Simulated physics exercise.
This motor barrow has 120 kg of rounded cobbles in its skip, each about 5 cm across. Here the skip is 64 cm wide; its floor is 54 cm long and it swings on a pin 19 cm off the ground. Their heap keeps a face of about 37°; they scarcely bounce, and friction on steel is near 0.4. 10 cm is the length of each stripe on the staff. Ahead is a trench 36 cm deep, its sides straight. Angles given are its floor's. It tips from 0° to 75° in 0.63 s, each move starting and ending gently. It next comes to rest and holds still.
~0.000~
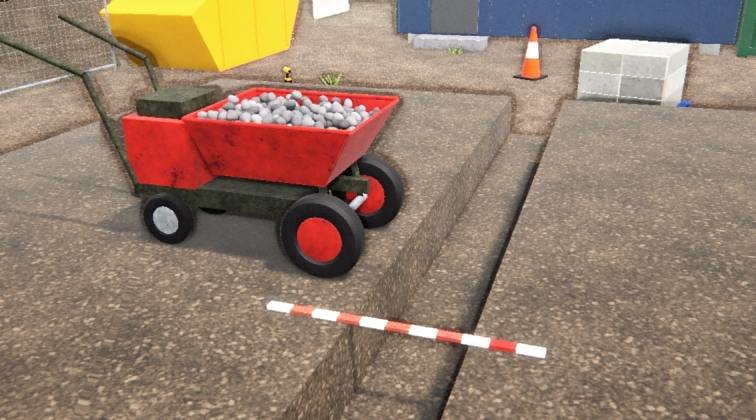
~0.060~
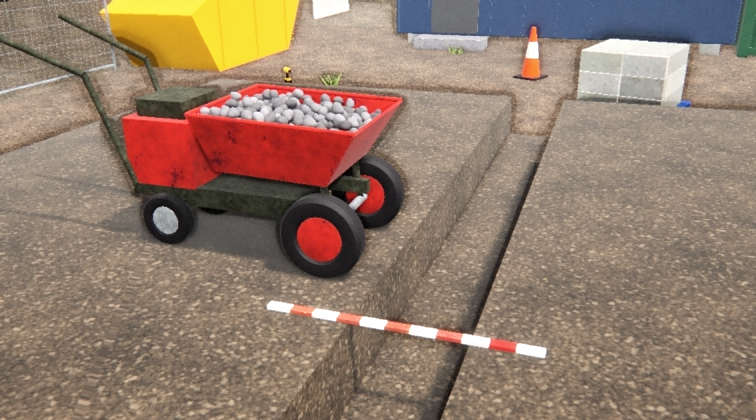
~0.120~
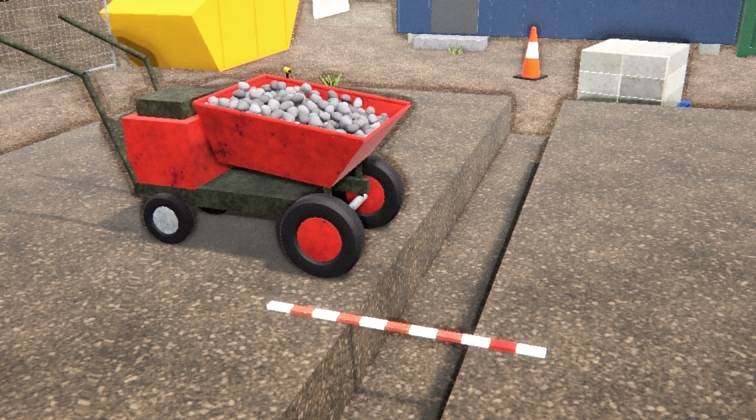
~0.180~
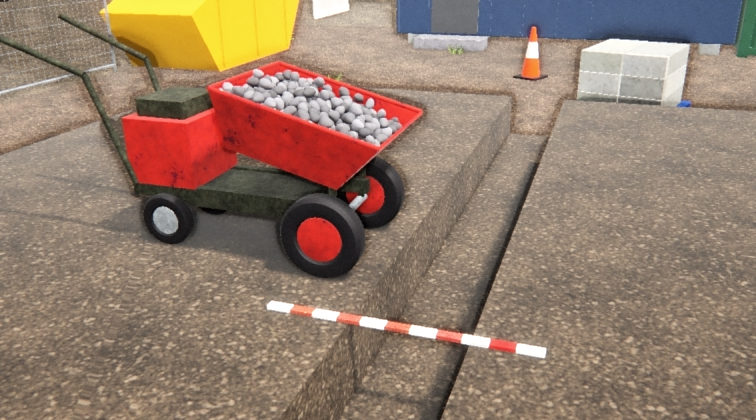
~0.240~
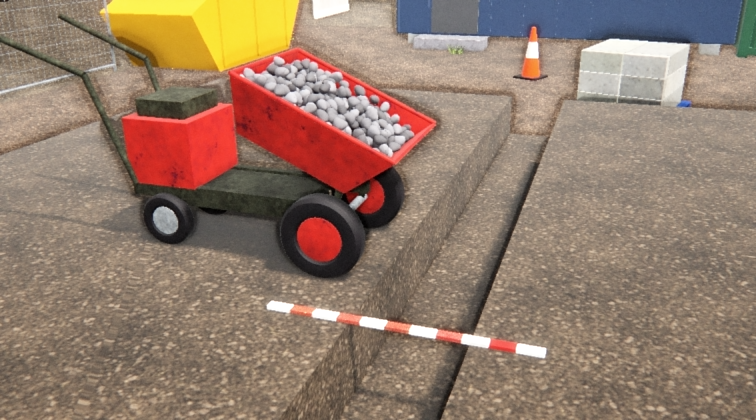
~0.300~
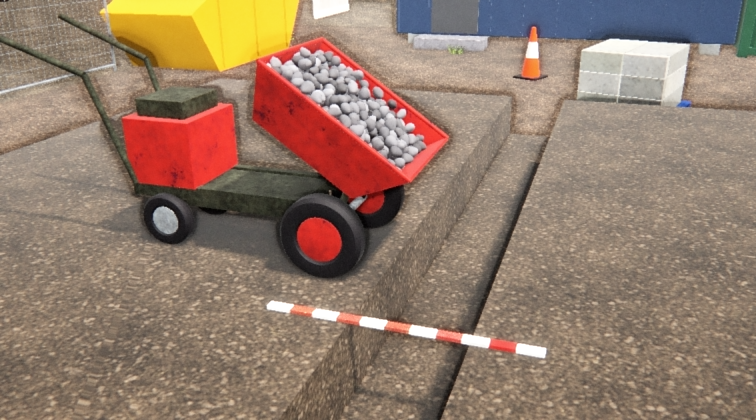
The red skip of the motor barrow tilts steeply toward the trench, carrying grey cobbles.
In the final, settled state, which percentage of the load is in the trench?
51 per cent is in the trench.
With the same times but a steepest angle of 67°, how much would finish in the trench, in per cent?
In that case around 45 percent.
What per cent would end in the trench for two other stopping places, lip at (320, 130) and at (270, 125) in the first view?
The first start gives about 80 per cent, the second about 100.
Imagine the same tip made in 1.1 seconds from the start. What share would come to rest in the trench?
Roughly 65% would finish there.
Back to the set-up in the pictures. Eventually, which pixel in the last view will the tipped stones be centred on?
I'd point somewhere around (490, 308).
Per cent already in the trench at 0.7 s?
Close to 20 per cent has got there by then.
After 0.5 s the floor is at 63°; 100 % in the skip; the foremost stones are at (440, 202).
After 0.7 s the floor is at 75°; 58 % in the skip, 19 % in the trench, 23 % past the trench; the foremost stones are at (541, 293).
After 1.1 s the floor is at 75°; 14 % in the skip, 37 % in the trench, 49 % past the trench; the foremost stones are at (756, 296).
After 3.0 s the floor is at 75°; 0 % in the skip, 51 % in the trench, 49 % past the trench; the foremost stones are past the picture's edge.
